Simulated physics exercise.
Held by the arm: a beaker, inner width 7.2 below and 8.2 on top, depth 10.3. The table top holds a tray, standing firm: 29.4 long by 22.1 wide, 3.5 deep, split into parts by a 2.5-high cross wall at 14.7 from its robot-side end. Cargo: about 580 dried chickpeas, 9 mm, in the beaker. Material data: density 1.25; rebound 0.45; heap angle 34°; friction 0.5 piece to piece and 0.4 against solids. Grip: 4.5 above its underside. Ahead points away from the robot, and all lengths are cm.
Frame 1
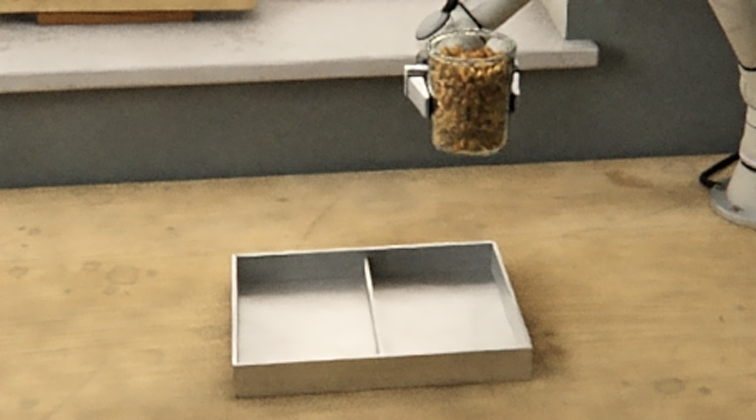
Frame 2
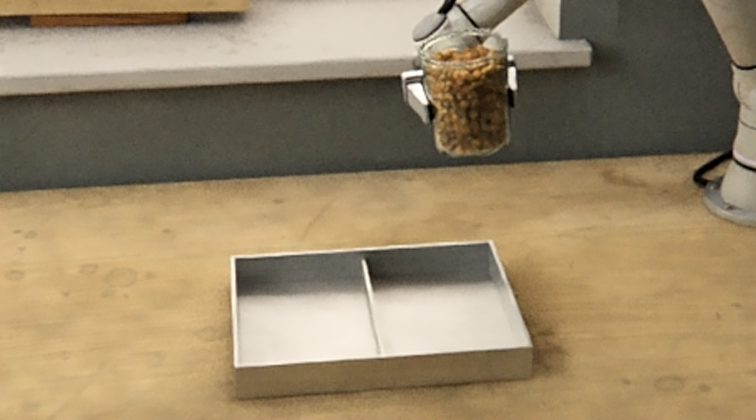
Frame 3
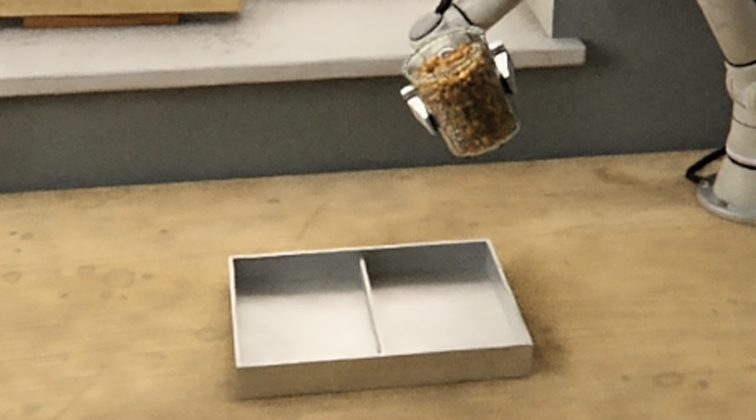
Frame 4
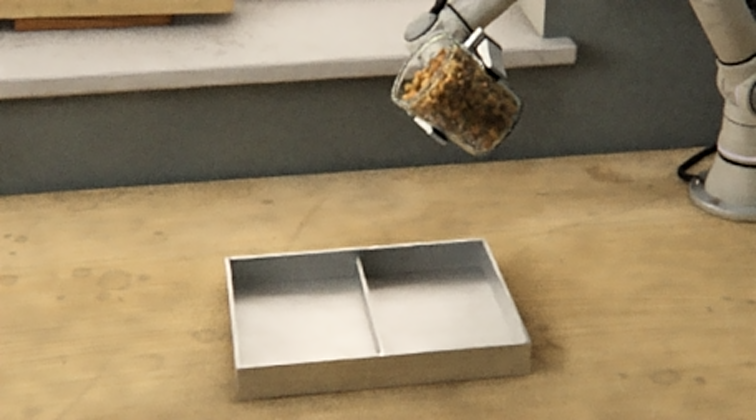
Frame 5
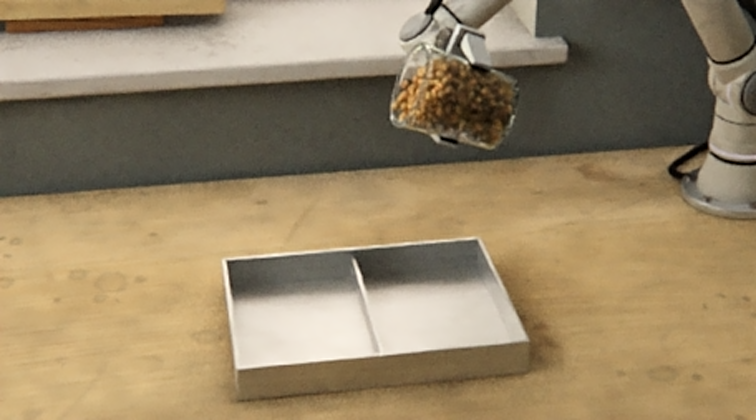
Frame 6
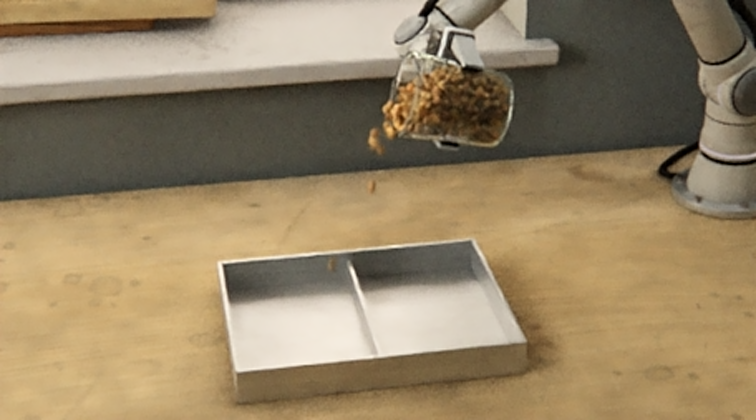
Above a divided tray, a robot arm tilts a beaker leftward and a few chickpeas fall.
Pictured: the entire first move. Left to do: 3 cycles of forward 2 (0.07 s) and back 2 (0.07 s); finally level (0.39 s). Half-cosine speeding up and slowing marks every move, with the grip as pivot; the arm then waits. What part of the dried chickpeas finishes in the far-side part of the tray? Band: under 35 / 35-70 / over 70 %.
35-70 %.
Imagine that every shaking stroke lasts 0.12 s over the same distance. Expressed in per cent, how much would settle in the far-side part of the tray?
Then roughly 25 percent.
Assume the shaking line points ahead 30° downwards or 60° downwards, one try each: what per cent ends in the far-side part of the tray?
You'd get some 30 per cent with the first setting and some 20 per cent with the second.
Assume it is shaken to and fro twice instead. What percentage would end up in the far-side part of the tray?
It would then be around 40 per cent.
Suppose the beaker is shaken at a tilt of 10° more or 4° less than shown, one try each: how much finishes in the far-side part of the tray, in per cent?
About 65 and 35 per cent.
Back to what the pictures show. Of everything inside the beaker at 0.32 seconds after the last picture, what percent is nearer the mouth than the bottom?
Some 45 per cent.
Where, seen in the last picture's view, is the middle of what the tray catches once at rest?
I'd say somewhere near (290, 329) in the final view.
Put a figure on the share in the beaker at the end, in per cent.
My estimate would be some 50 percent.
Then, 0.32 s later, tilted 75° forward, highest piece 28 above the table; 382 in the beaker, 110 in the far-side part, 2 in the robot-side part, 87 in flight or on a rim.
Then, 0.65 s later, tilted 28° forward, highest piece 30 above the table; 291 in the beaker, 255 in the far-side part, 16 in the robot-side part, 6 on the table or floor, 13 in flight or on a rim.
Then, 1.01 s later, level, highest piece 29 above the table; 291 in the beaker, 267 in the far-side part, 17 in the robot-side part, 6 on the table or floor.
Then, 2.06 s later, level, highest piece 29 above the table; 291 in the beaker, 267 in the far-side part, 17 in the robot-side part, 6 on the table or floor.
At rest, 291 in the beaker, 267 in the far-side part, 17 in the robot-side part, 6 on the table or floor. That is 46 % in the far-side part of the tray.
